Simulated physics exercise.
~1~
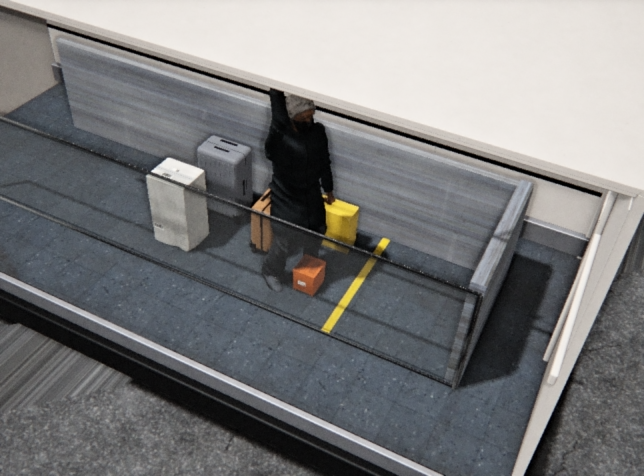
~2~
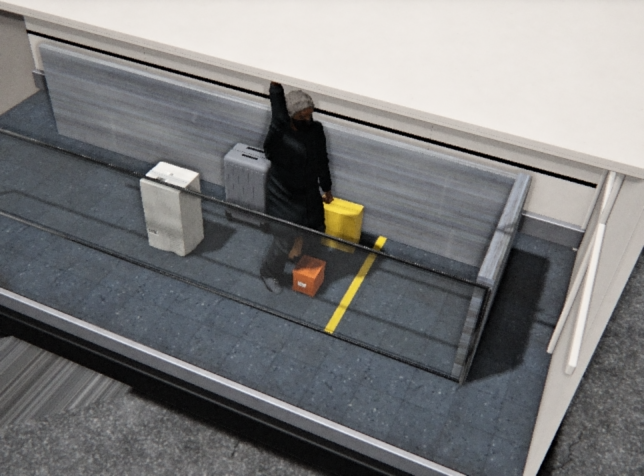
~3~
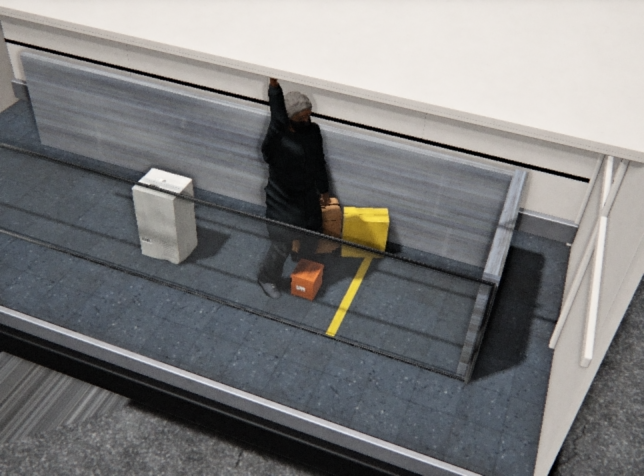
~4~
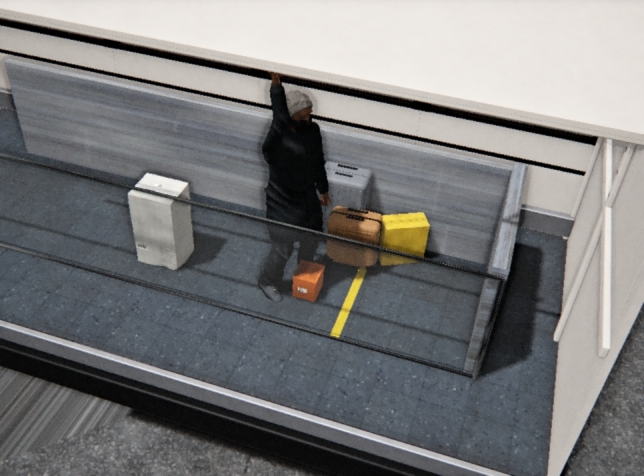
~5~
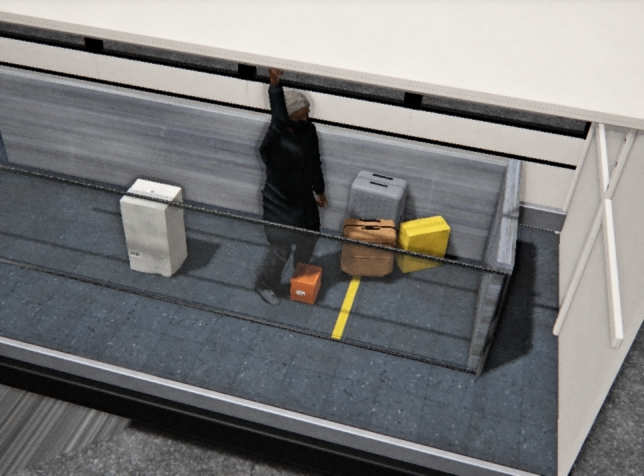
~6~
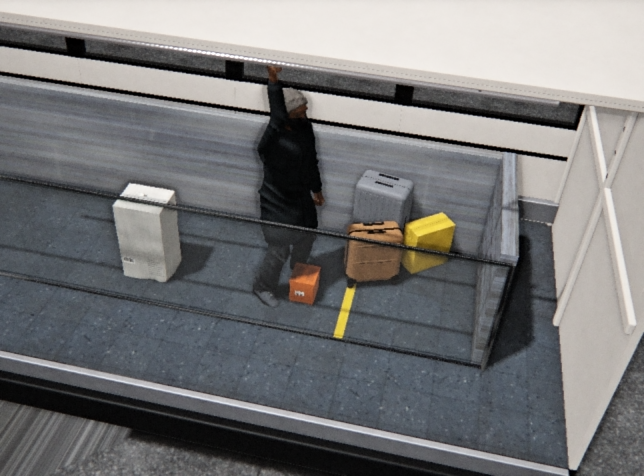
In a bus bay, two suitcases and a yellow case slide right past a standing traveller and stop.
